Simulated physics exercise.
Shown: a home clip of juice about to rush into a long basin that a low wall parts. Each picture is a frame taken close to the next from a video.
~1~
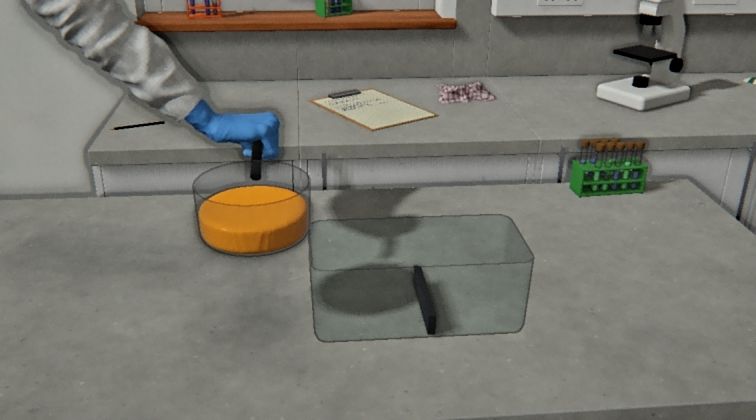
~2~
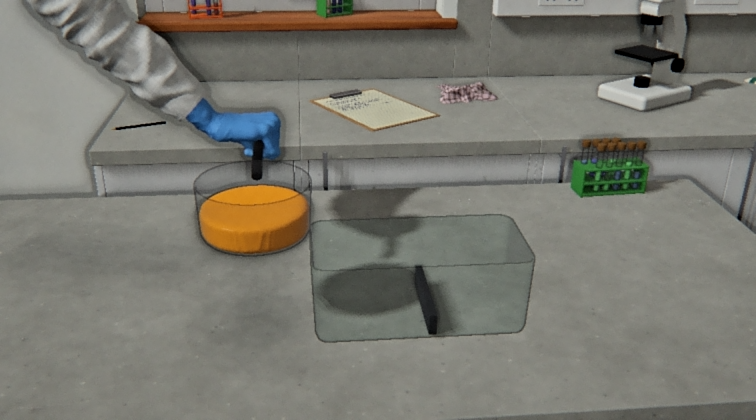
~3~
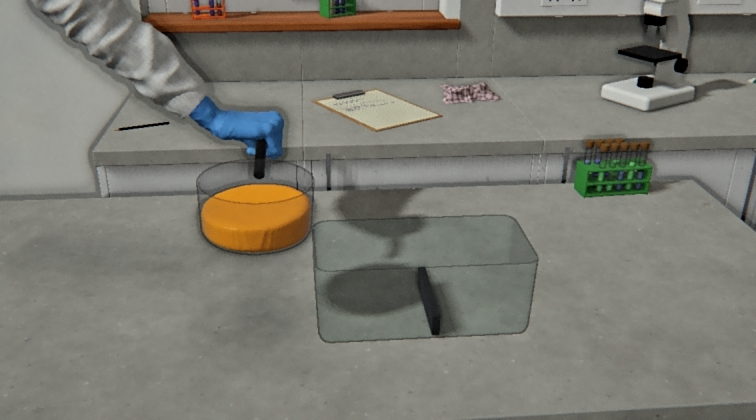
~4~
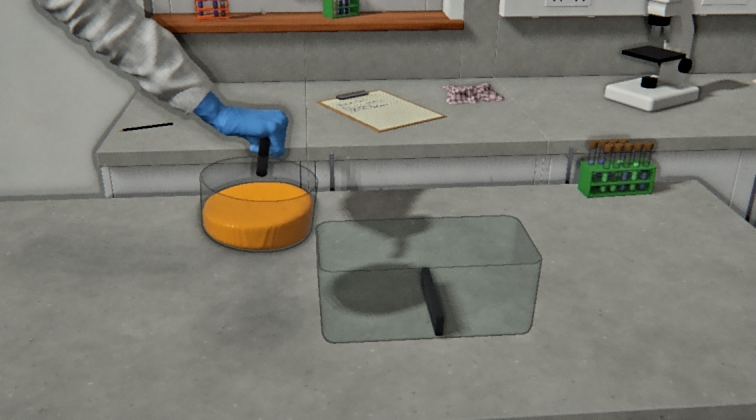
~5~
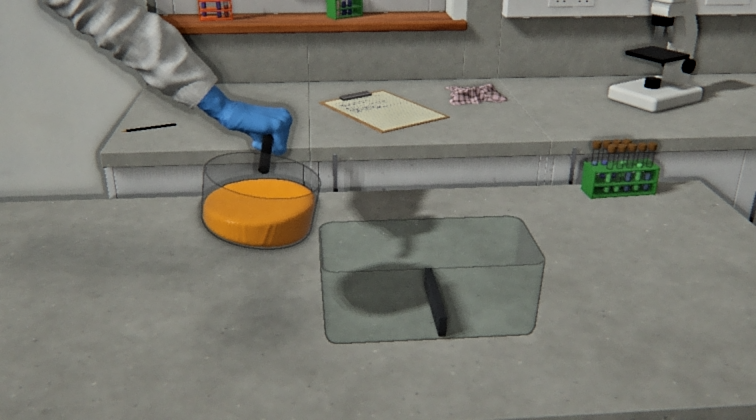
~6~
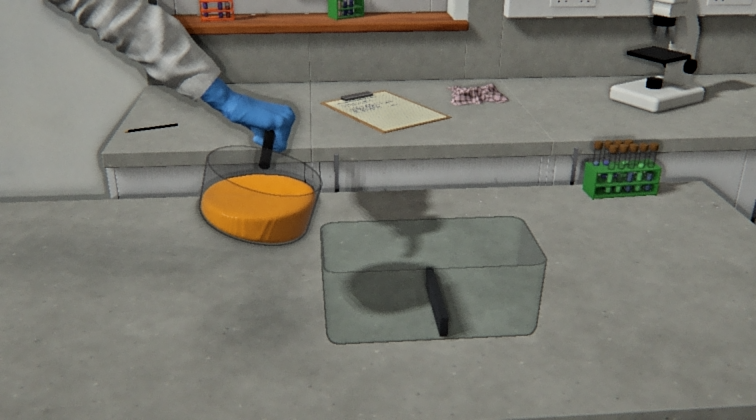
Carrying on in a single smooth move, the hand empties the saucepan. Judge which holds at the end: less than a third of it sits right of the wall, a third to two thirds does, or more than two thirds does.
Once it settles, the part right of the wall is below a third, I'd say.
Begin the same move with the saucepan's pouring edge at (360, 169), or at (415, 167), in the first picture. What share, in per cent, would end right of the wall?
You'd get around 70 per cent and then around 65 per cent.
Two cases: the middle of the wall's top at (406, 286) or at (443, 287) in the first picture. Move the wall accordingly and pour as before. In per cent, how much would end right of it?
10 % then 15 %, approximately.
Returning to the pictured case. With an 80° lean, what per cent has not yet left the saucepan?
Near 60 percent is still in there.
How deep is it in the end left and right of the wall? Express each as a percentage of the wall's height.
Roughly 70 left of the wall, roughly 10 right of it.
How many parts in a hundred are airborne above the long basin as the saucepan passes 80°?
Something like 35 per cent of it.
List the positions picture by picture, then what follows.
In the first picture, it leans 0°; its right rim is at (310, 181); the juice meets the walls at (199, 207) and (308, 204); the long basin's rim runs from (310, 246) to (522, 238); the wall's top is at (425, 290).
In the second picture, it leans 1°; its right rim is at (311, 182); the juice meets the walls at (200, 207) and (309, 203).
In the third picture, it leans 3°; its right rim is at (314, 182); the juice meets the walls at (202, 206) and (311, 201).
In the fourth picture, it leans 6°; its right rim is at (317, 183); the juice meets the walls at (204, 204) and (313, 200).
In the fifth picture, it leans 10°; its right rim is at (320, 183); the juice meets the walls at (205, 200) and (316, 196).
In the sixth picture, it leans 16°; its right rim is at (321, 184); the juice meets the walls at (203, 194) and (315, 193).
A moment on, the saucepan is tipped on its side and 62 per cent is still to pour, 2 is left of the wall and 0 right of it.
Next, the saucepan is tipped right over and 6 per cent is still to pour, 70 is left of the wall and 4 right of it.
Then the saucepan is tipped right over and 0 per cent is still to pour, 83 is left of the wall and 13 right of it.
Later the saucepan is tipped right over and 0 per cent is still to pour, 82 is left of the wall and 14 right of it.
Finally, 82 per cent lies left of the wall, 14 right of it and 4 outside.
